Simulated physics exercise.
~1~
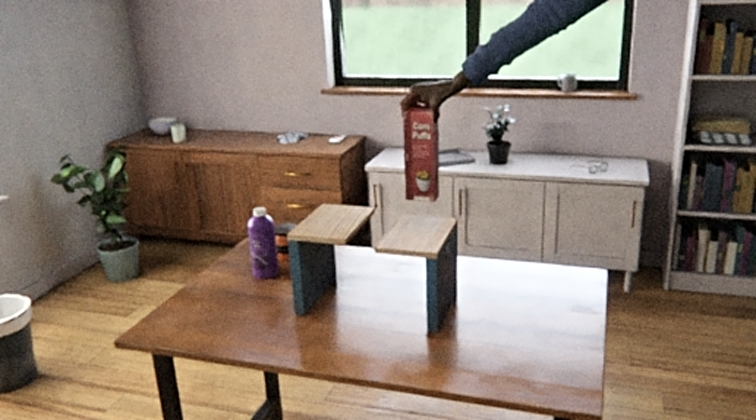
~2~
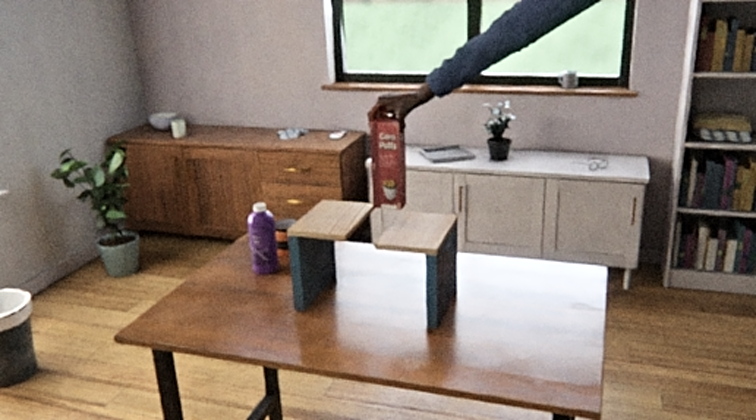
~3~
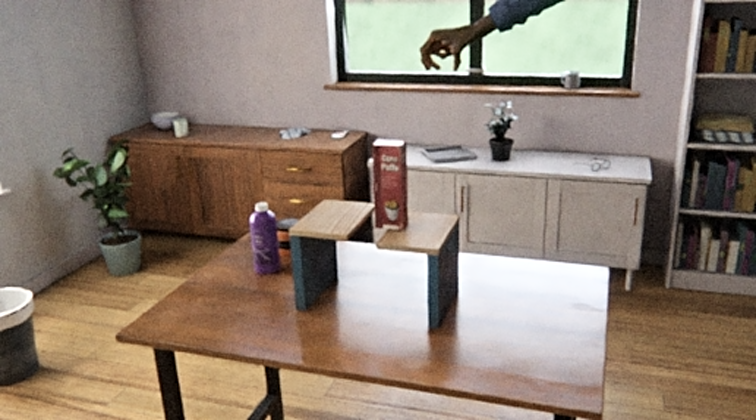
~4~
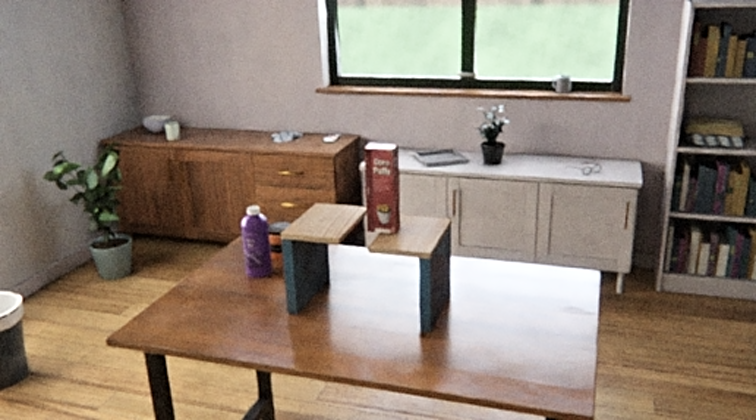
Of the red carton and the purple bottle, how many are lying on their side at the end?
None of them are, as the red carton and the purple bottle are both still upright.
